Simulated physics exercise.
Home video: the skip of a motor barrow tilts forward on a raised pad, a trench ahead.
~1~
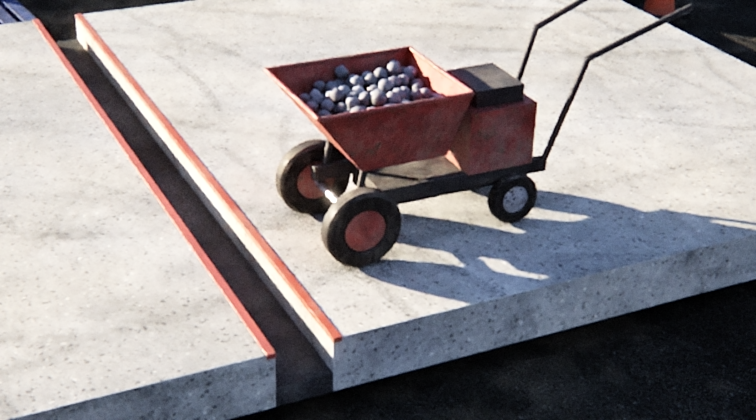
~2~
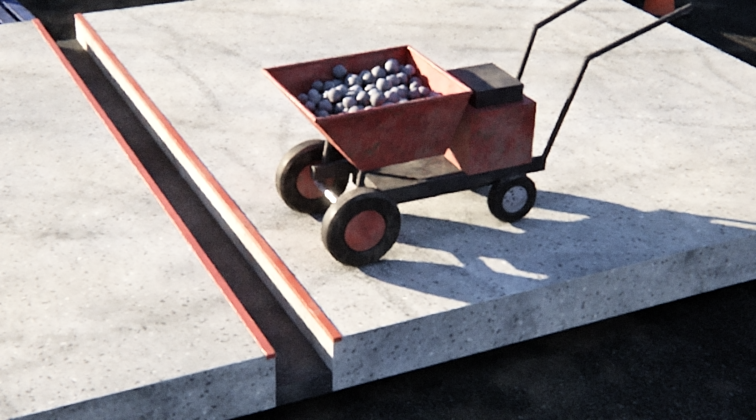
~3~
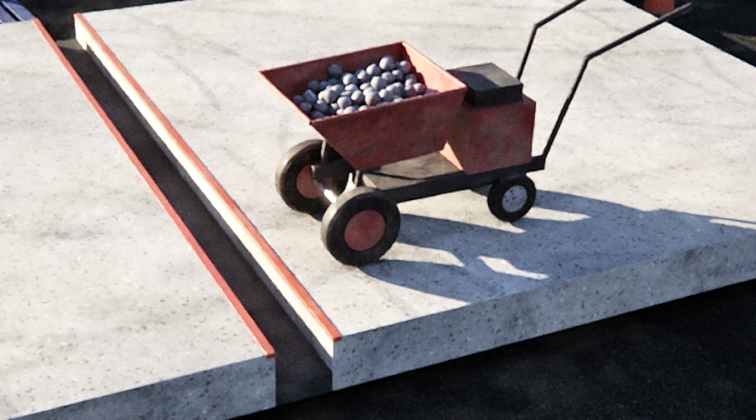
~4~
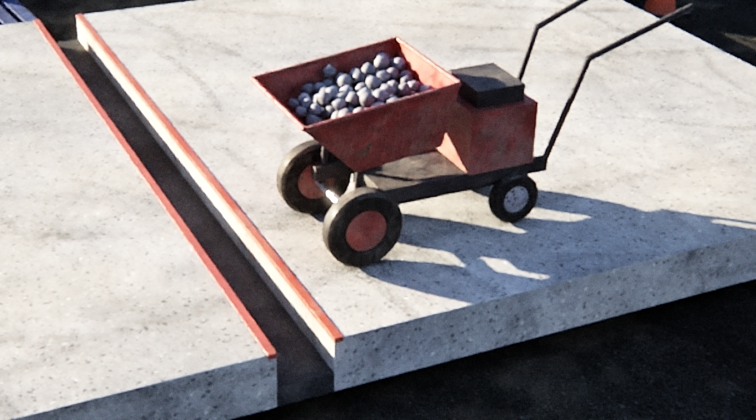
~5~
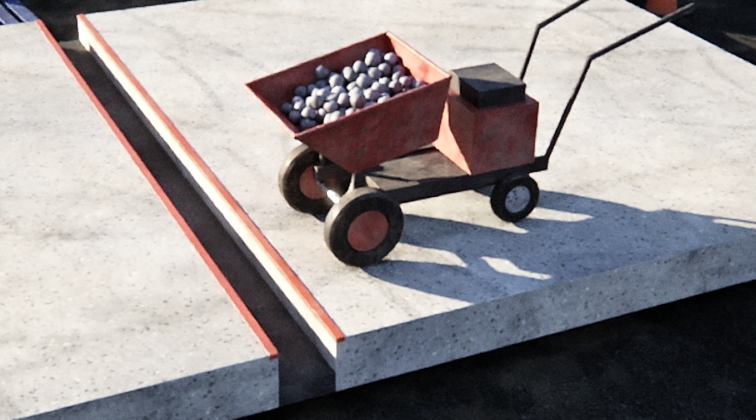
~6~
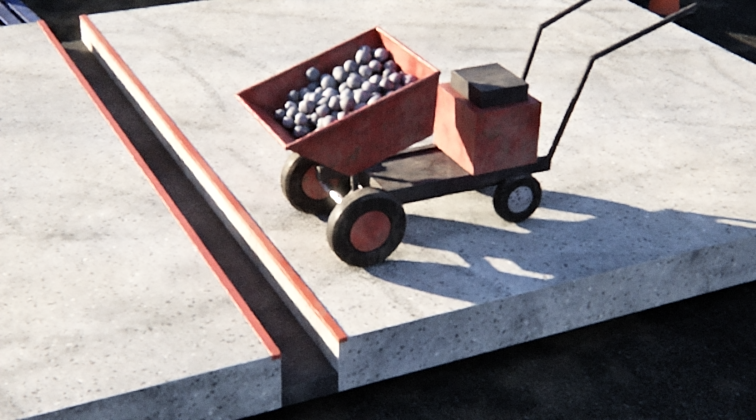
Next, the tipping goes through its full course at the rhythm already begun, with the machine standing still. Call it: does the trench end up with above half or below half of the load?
It ends up with below half.
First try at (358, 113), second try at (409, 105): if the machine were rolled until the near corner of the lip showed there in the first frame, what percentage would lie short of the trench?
Near 0 and 10 percent respectively.
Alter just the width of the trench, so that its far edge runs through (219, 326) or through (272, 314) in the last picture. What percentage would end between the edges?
First case 60 %, second case 0 %.
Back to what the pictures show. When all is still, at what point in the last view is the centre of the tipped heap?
Once it all stops, the middle lies near (151, 268).
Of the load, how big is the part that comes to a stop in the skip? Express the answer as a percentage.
It comes to 30 per cent or so.
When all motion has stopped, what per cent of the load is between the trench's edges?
Roughly 5 %.
Soon after the last picture, skip tipped steeply; all in the skip.
A little later, skip tipped right over; about two thirds in the skip; about a third beyond it; a stray few falling.
Later still, skip tipped right over; about a quarter in the skip; a stray few in or heaped over the trench; about two thirds beyond it.
At rest, skip tipped right over; about a quarter in the skip; a stray few in or heaped over the trench; about two thirds beyond it.
